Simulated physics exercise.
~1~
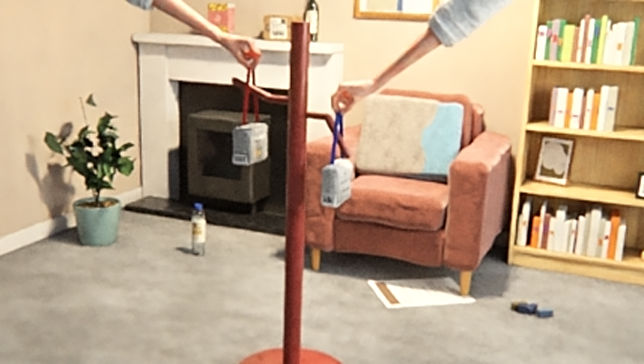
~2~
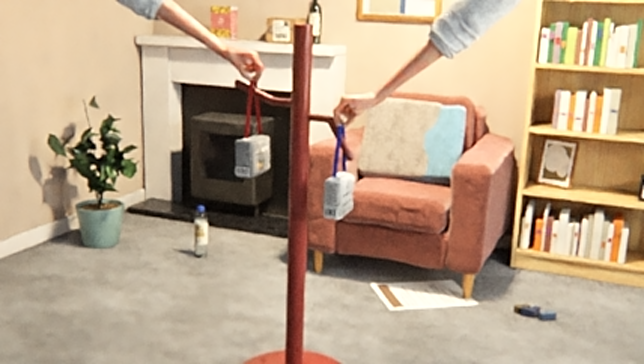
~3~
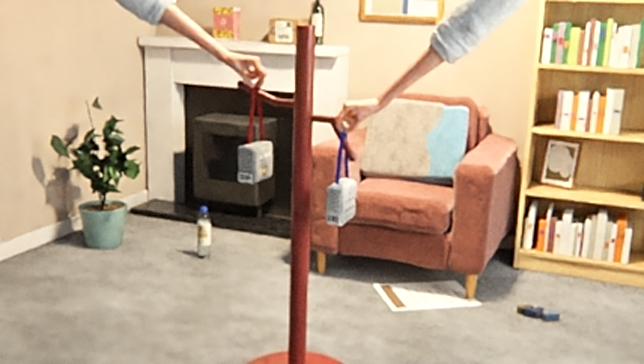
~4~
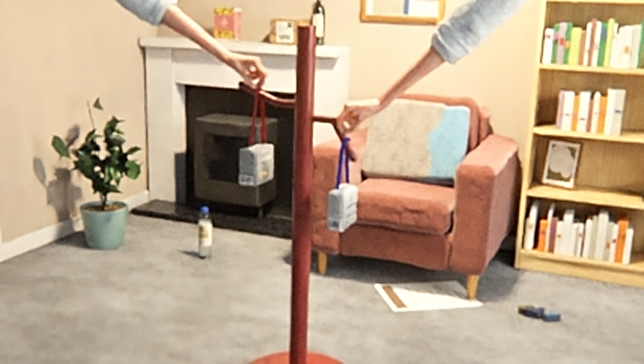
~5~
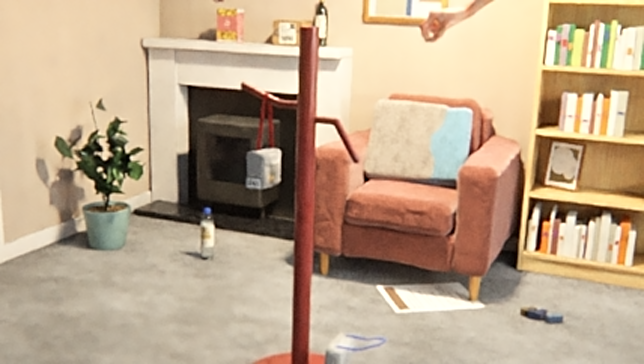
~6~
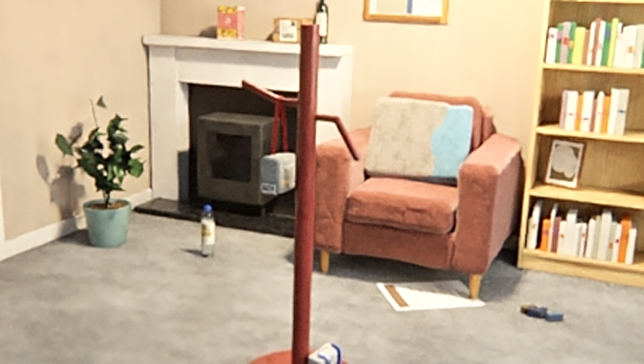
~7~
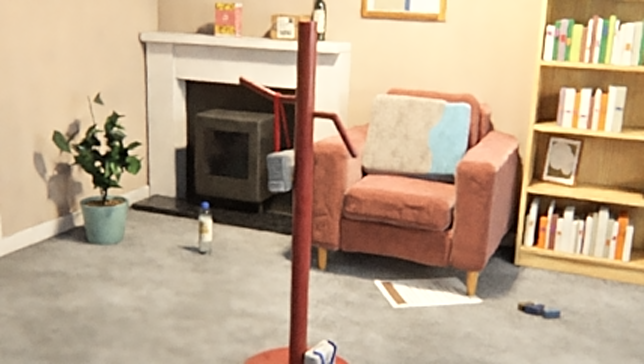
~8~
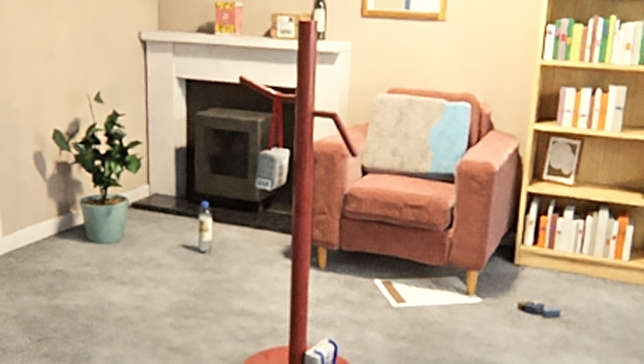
Two hands reach in from above, lowering small grey and white pouches by their loops, red on the left and purple on the right, onto the arms of a dark red stand. The slightly swaying view faces a living room with a white fireplace and a leafy plant at left, a reddish armchair behind, and a bookcase at right. The hands let go and withdraw. The white pouch slips off the right arm and drops to the floor by the stand's base. The grey pouch swings slightly and stays hanging on the left arm.
